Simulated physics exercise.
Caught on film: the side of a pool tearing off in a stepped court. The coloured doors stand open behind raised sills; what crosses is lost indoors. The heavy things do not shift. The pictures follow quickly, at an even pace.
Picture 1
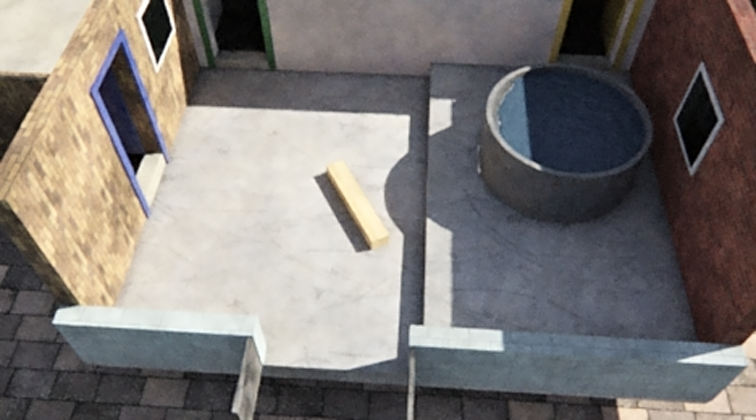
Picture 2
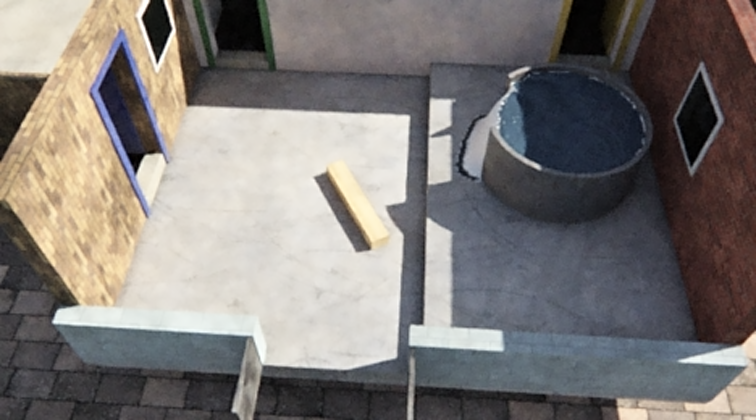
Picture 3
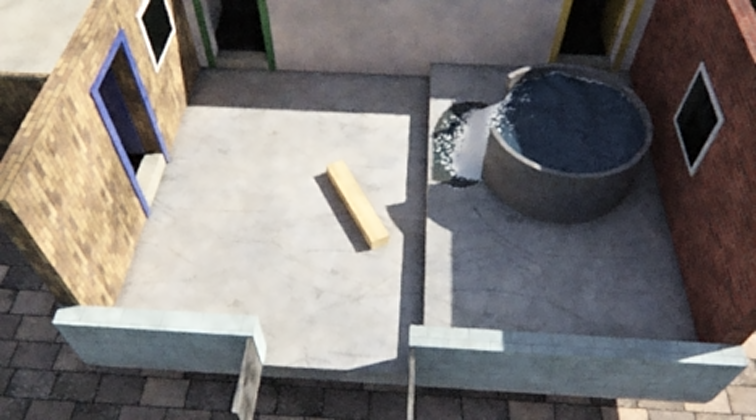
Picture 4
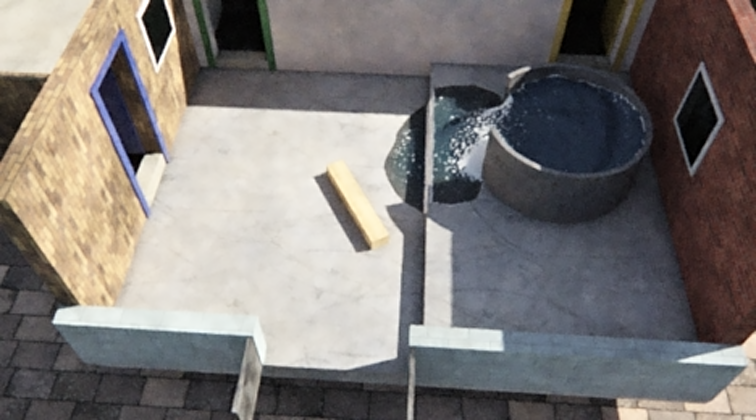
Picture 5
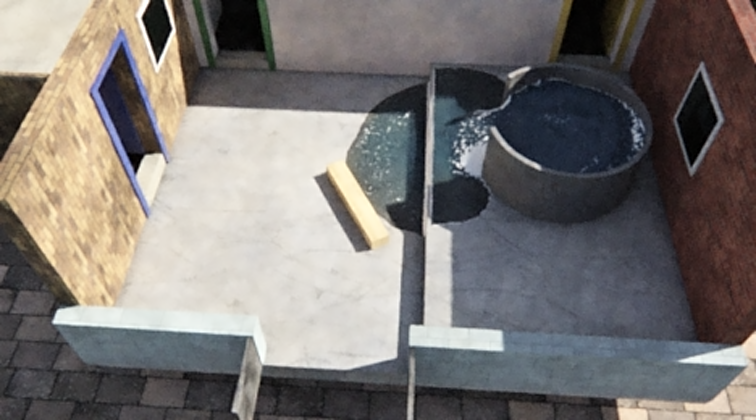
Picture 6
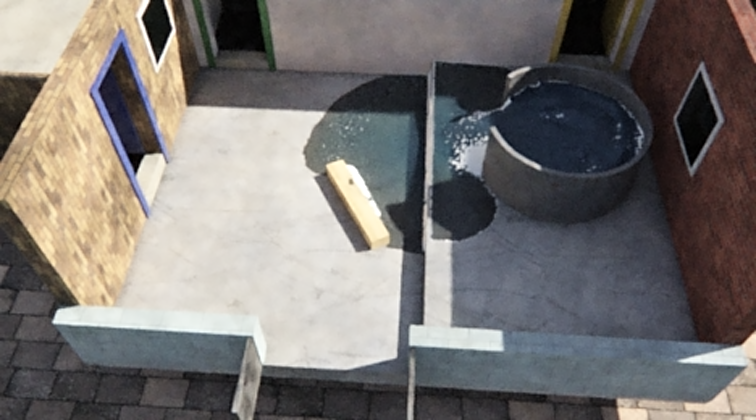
A round pool breaks open on its left side and water spreads left across the courtyard.
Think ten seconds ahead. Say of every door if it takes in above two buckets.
In the end: The blue door admits no more than that; the green door lets in a lot; the yellow door admits no more than that.
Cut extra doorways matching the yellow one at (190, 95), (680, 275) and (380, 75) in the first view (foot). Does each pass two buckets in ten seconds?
In turn: Is over, is under, takes more.
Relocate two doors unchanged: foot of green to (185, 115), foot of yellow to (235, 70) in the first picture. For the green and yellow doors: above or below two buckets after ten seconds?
My reading: Green door passes that mark; yellow door passes that mark.
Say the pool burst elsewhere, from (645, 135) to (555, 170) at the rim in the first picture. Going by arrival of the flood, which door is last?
The one in green.
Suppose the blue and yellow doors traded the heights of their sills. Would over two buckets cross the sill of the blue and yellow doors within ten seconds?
In short: Blue passes that mark, yellow takes less.
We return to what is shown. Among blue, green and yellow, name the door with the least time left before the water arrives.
That is the green-painted one.
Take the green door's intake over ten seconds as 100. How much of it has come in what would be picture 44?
Near 100 in a hundred.
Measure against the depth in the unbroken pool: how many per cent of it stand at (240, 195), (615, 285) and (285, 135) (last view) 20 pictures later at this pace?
In turn 10, 0 and 6 in a hundred.
A moment on, water covers 40 % of the floor; the blue door not reached, the green door wet at the sill, nothing in, the yellow door not reached.
Next, water covers 50 % of the floor; the blue door wet at the sill, nothing in, the green door wet at the sill, nothing in, the yellow door wet at the sill, nothing in.
Then, water covers 50 % of the floor; the blue door wet at the sill, nothing in, the green door over two buckets in, the yellow door wet at the sill, nothing in.
Later, water covers 65 % of the floor; the blue door wet at the sill, nothing in, the green door far over two buckets in, the yellow door wet at the sill, nothing in.
In the end, water covers 65 % of the floor; the blue door wet at the sill, nothing in, the green door far over two buckets in, the yellow door wet at the sill, nothing in.
